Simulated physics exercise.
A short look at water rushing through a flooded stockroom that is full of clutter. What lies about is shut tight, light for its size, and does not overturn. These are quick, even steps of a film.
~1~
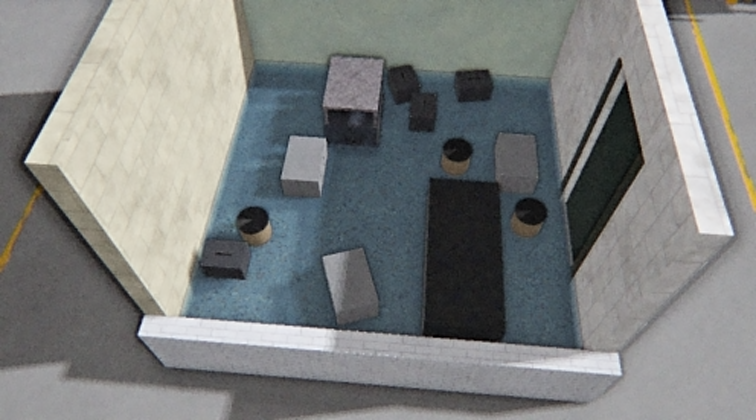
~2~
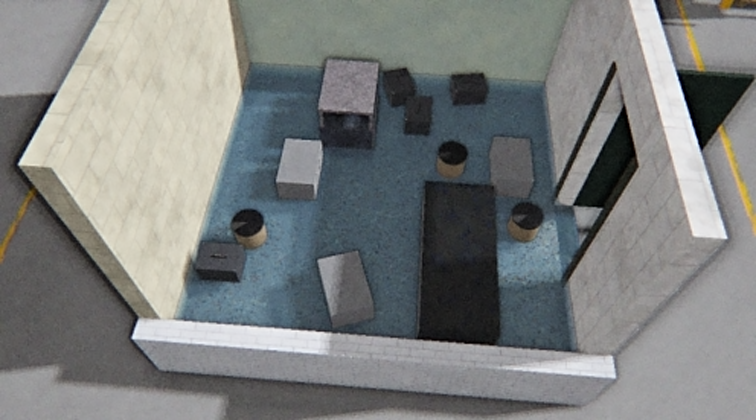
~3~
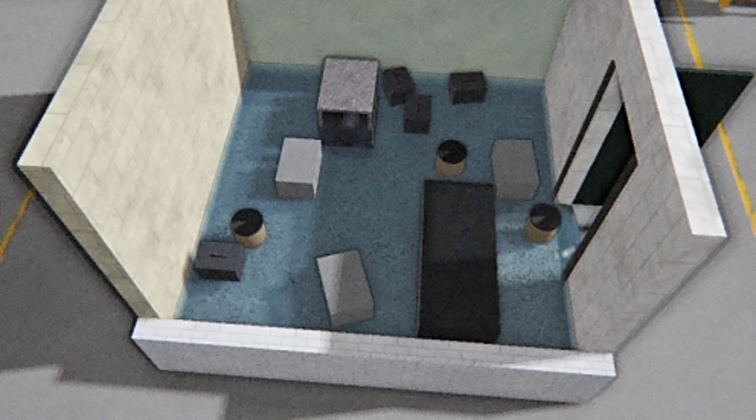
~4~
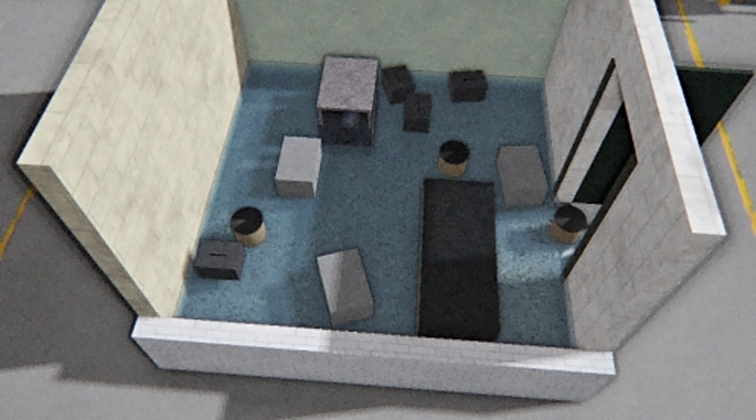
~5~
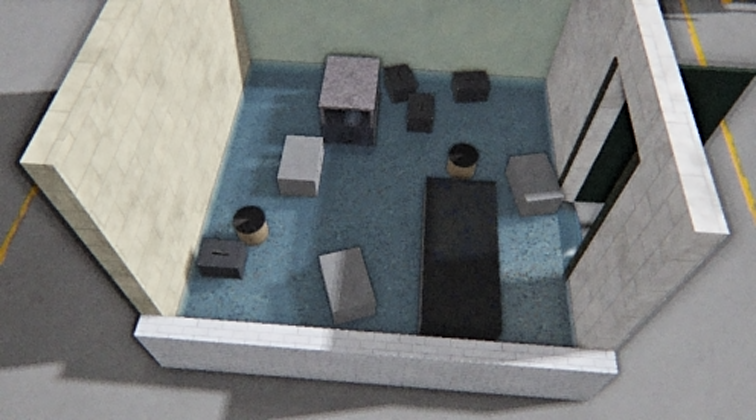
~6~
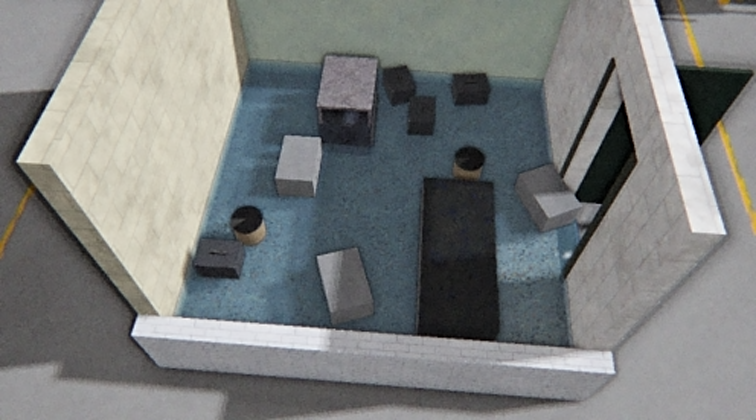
In a blue-floored room scattered with boxes and pails, a dark door on the right swung open, then a nearby pail slid out through the doorway and a gray crate turned and drifted toward the opening.
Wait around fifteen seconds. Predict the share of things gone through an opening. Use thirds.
That comes to from one to two thirds.
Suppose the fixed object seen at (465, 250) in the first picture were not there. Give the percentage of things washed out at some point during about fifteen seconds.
About 30 per cent.
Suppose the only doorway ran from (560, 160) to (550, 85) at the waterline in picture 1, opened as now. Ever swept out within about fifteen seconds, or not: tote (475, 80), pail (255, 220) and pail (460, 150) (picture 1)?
In that order: Gone, still in, out.
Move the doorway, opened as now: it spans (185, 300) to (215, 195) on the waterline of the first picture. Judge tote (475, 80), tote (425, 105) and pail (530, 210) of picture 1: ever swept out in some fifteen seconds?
One after the other: Still in, through, no.
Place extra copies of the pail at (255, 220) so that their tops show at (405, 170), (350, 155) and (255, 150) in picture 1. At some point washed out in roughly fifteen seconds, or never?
As listed: Carried outside, gone, inside.
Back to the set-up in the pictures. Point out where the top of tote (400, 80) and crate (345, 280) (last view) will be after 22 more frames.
Roughly at (447, 117) and (380, 268).
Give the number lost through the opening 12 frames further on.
I count 3.
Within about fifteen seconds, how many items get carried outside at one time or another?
5 of them.
A moment on, 2 of 10 are out; 8 afloat.
Next, 3 of 10 are out; 7 afloat.
Later, 4 of 10 are out; 6 afloat.
In the end, 5 of 10 are out; 5 afloat.
